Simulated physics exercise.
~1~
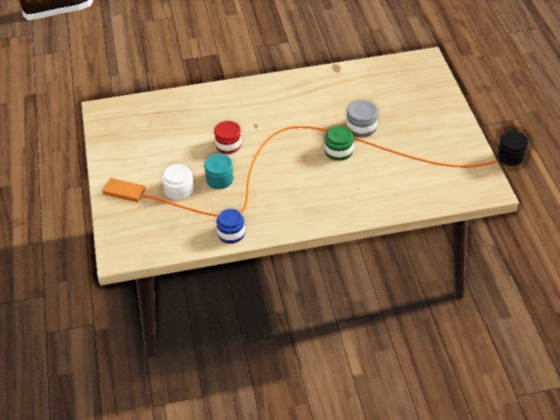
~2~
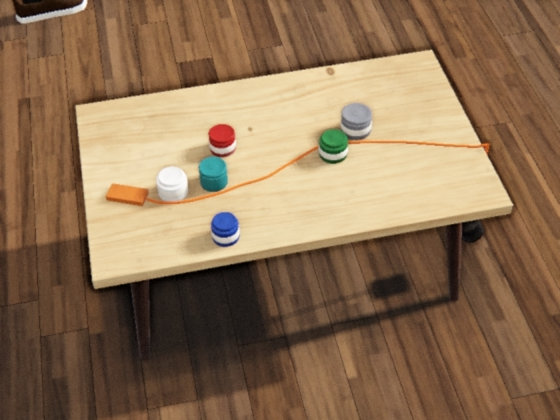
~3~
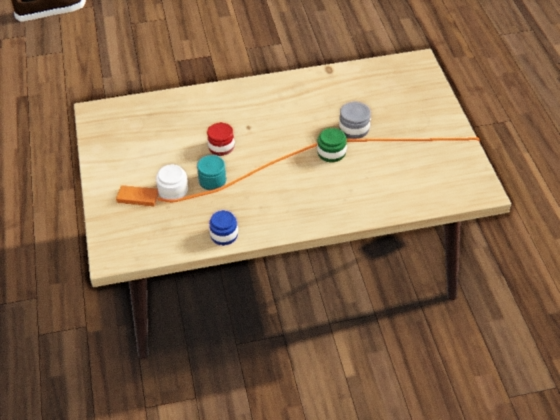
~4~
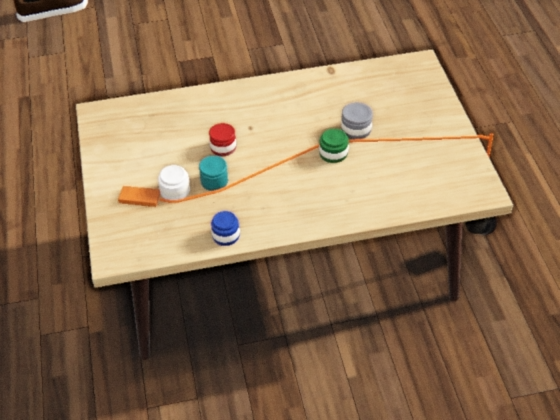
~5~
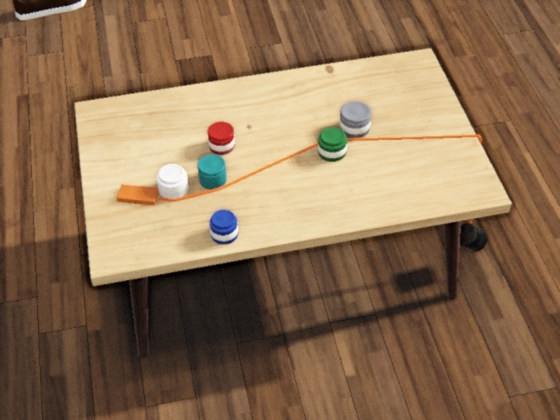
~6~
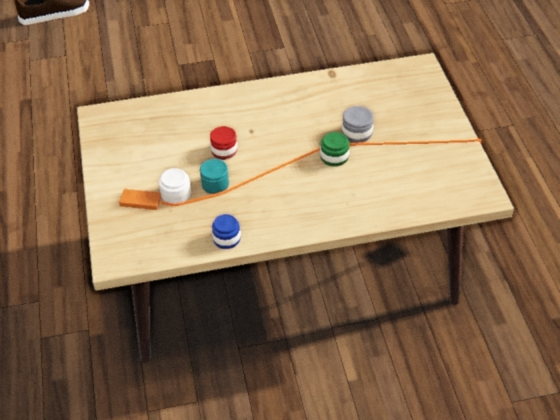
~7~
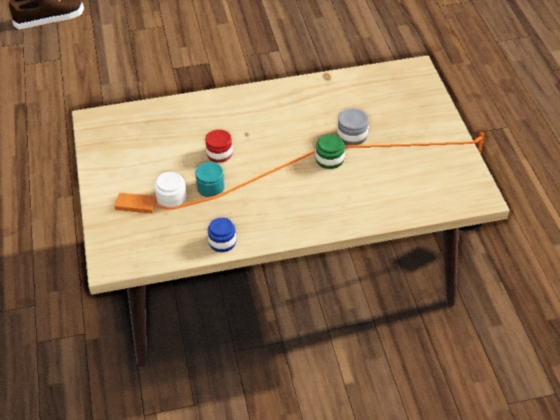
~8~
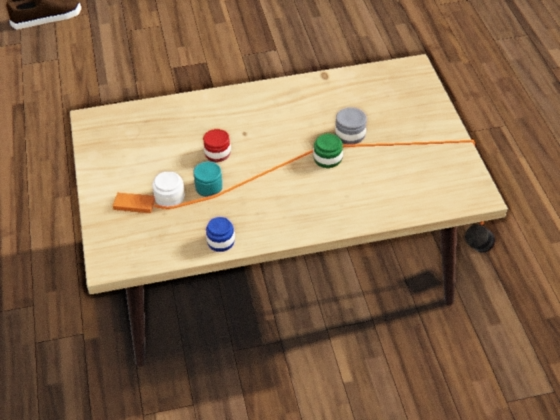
A black cylinder at the right edge of a pale wooden table, seen from above on a plank floor by a slightly swaying camera, is tied by an orange cable to a flat orange block at the left. Between them stand white, teal, red and blue jars, with green and grey ones further right. The cylinder drops over the edge, and the cable pulls taut, sweeping off the blue jar into a straighter line. The orange block slides slightly right, stopping beside the white jar. The cylinder swings below the tabletop, slipping in and out of sight, and ends hanging there, every jar still standing.
